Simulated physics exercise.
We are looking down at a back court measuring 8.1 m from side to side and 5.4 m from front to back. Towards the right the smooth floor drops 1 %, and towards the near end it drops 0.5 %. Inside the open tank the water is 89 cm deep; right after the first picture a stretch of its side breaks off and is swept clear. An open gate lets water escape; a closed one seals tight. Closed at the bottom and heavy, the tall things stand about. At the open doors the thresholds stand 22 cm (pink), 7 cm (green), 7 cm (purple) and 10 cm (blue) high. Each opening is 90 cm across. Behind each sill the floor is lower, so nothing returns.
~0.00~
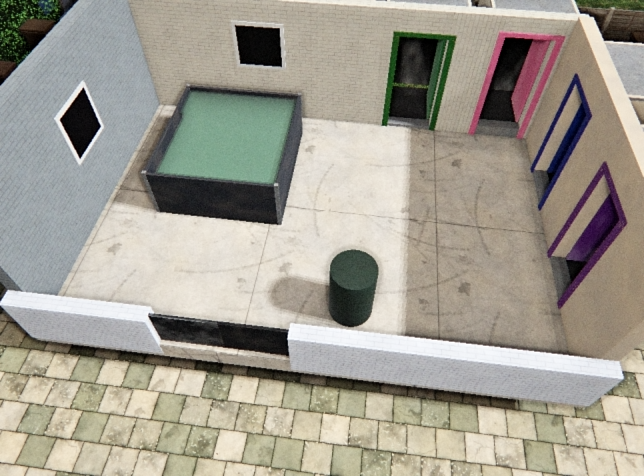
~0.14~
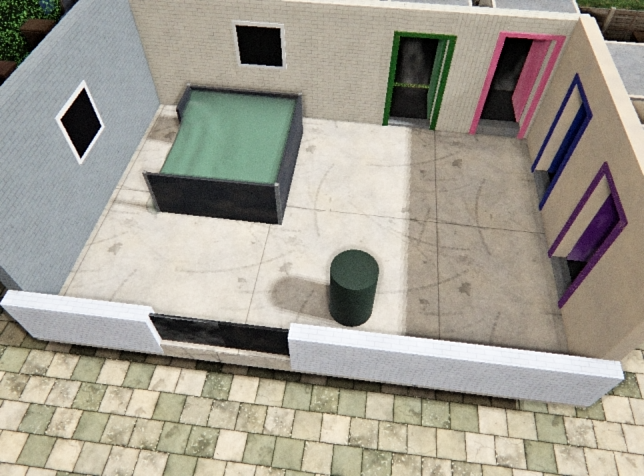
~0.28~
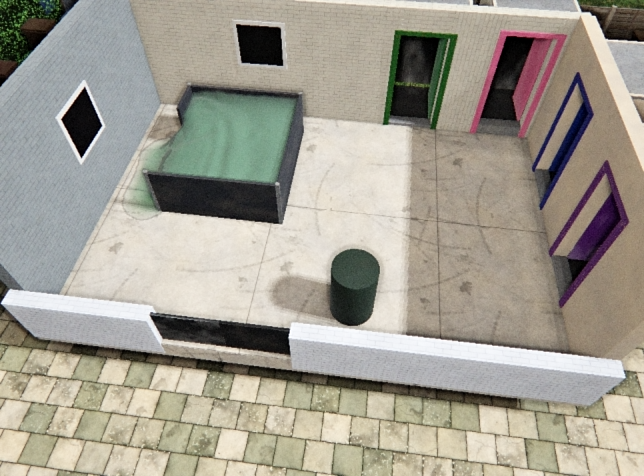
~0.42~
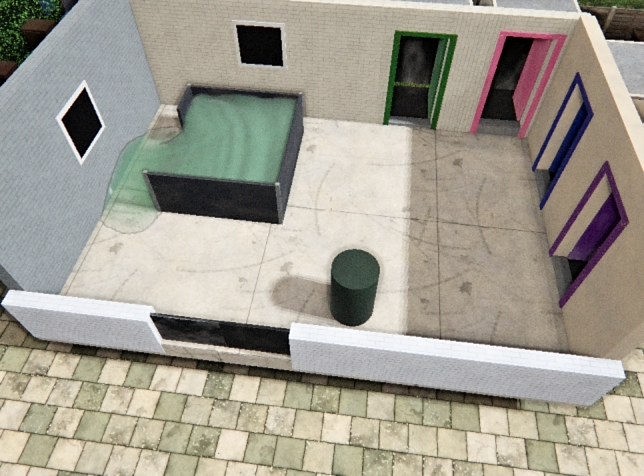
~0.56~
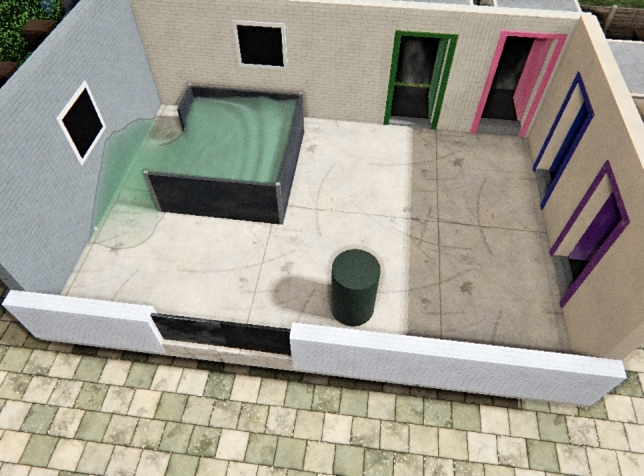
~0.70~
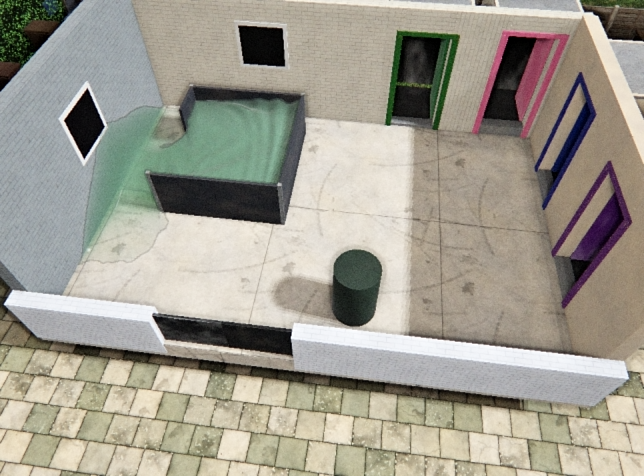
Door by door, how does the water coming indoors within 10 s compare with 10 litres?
The pink door lets in no more than that; the green door lets in more than that; the purple door lets in more than that; the blue door lets in more than that.
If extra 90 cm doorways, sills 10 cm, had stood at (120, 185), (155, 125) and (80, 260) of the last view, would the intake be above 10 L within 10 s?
In sequence the answers are more than that, more than that and more than that.
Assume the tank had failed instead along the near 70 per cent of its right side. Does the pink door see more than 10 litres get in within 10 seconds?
Note: Pink door, beyond the mark.
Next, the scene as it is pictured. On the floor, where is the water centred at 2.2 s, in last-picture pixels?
Roughly (192, 187) in the last picture.
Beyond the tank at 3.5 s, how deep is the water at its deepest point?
Around 36 centimetres.
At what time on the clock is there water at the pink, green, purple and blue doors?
Arrival: Pink 3.0 s, green 2.6 s, purple 4.5 s, blue 3.6 s.
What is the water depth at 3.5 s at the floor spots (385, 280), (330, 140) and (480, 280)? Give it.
Depths: About 2, 6 and 0 centimetres.
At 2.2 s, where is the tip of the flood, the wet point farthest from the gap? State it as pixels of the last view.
Point: Roughly (313, 348) in the last view.
After 1.4 s water covers 20 % of the floor and is deepest (68 cm) near (134, 179); pink door not reached, green door not reached, purple door not reached, blue door not reached.
After 2.2 s water covers 25 % of the floor and is deepest (57 cm) near (57, 306); pink door not reached, green door not reached, purple door not reached, blue door not reached.
After 3.5 s water covers 65 % of the floor and is deepest (36 cm) near (194, 128); pink door 4 cm at the sill, 0 L in, green door 7 cm at the sill, 0 L in, purple door not reached, blue door not reached.
After 6.0 s water covers 90 % of the floor and is deepest (24 cm) near (530, 166); pink door 16 cm at the sill, 0 L in, green door 4 cm at the sill, 0 L in, purple door 19 cm at the sill, 36 L in, blue door 22 cm at the sill, 113 L in.
After 10.0 s water covers 100 % of the floor and is deepest (18 cm) near (571, 380); pink door 15 cm at the sill, 1 L in, green door 14 cm at the sill, 32 L in, purple door 16 cm at the sill, 162 L in, blue door 15 cm at the sill, 224 L in.
